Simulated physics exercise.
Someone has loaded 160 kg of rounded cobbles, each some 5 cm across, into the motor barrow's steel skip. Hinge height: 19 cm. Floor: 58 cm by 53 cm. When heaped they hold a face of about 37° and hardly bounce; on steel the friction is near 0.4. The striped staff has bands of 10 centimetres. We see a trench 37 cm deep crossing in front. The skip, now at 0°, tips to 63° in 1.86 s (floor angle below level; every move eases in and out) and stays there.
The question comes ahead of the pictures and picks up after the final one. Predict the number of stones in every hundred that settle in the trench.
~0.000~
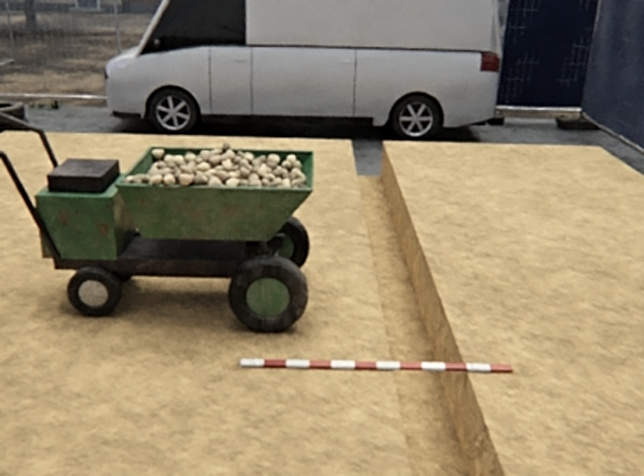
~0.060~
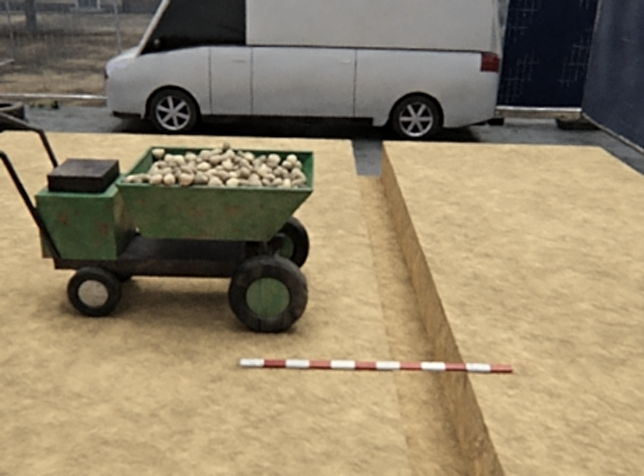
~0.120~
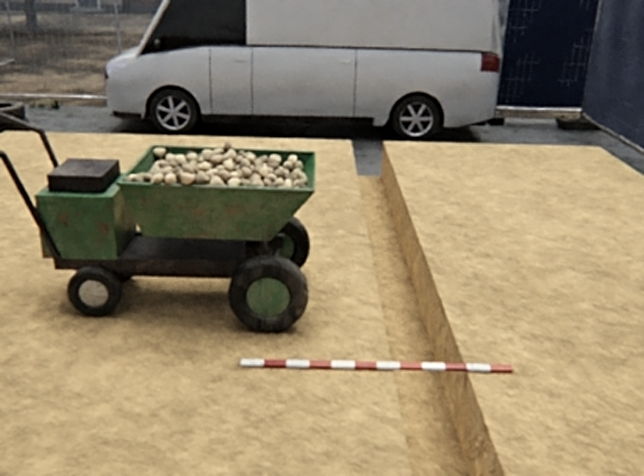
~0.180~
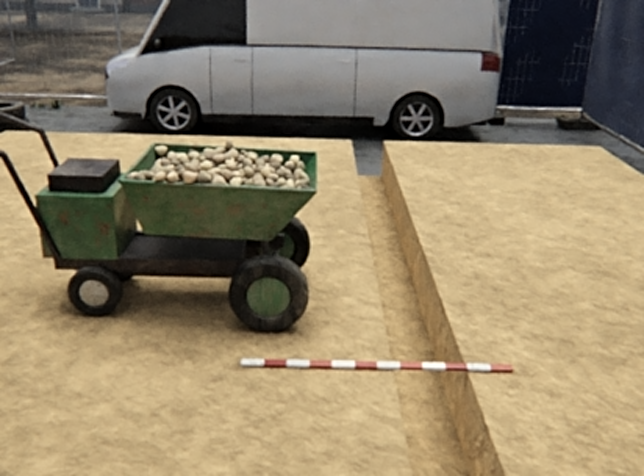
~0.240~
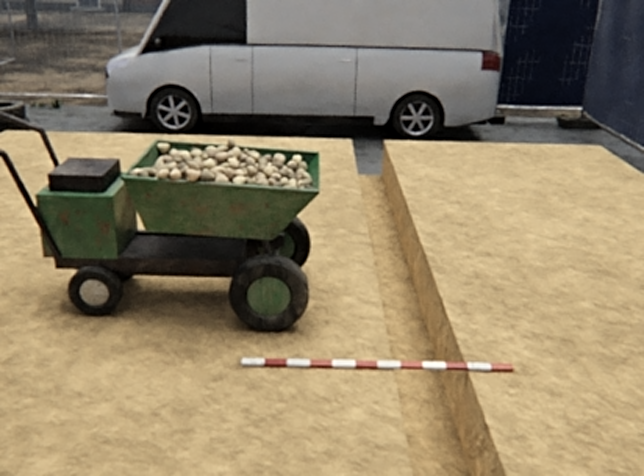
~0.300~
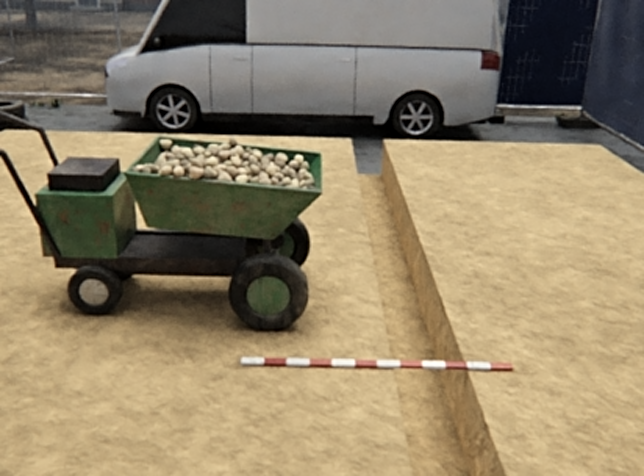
Close to 84 in a hundred.
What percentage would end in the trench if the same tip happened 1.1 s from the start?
That works out at about 75 in a hundred.
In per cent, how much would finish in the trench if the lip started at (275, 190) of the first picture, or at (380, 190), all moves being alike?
Estimates: 70 % then 25 %.
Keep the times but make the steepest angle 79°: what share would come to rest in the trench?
It would be near 95 per cent.
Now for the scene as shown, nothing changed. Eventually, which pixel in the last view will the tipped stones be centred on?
The middle should be near (410, 347).
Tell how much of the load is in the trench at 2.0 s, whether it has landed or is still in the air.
Approx. 40 % of the load.
After 1.4 s the floor is at 53°; 99 % in the skip, 1 % short of the trench, 1 % in the trench; the foremost stones are at (393, 253).
After 2.0 s the floor is at 63°; 59 % in the skip, 1 % short of the trench, 38 % in the trench, 2 % past the trench; the foremost stones are at (470, 296).
After 2.3 s the floor is at 63°; 37 % in the skip, 58 % in the trench, 4 % past the trench; the foremost stones are at (515, 294).
After 4.3 s the floor is at 63°; 11 % in the skip, 84 % in the trench, 4 % past the trench; the foremost stones are at (541, 306).
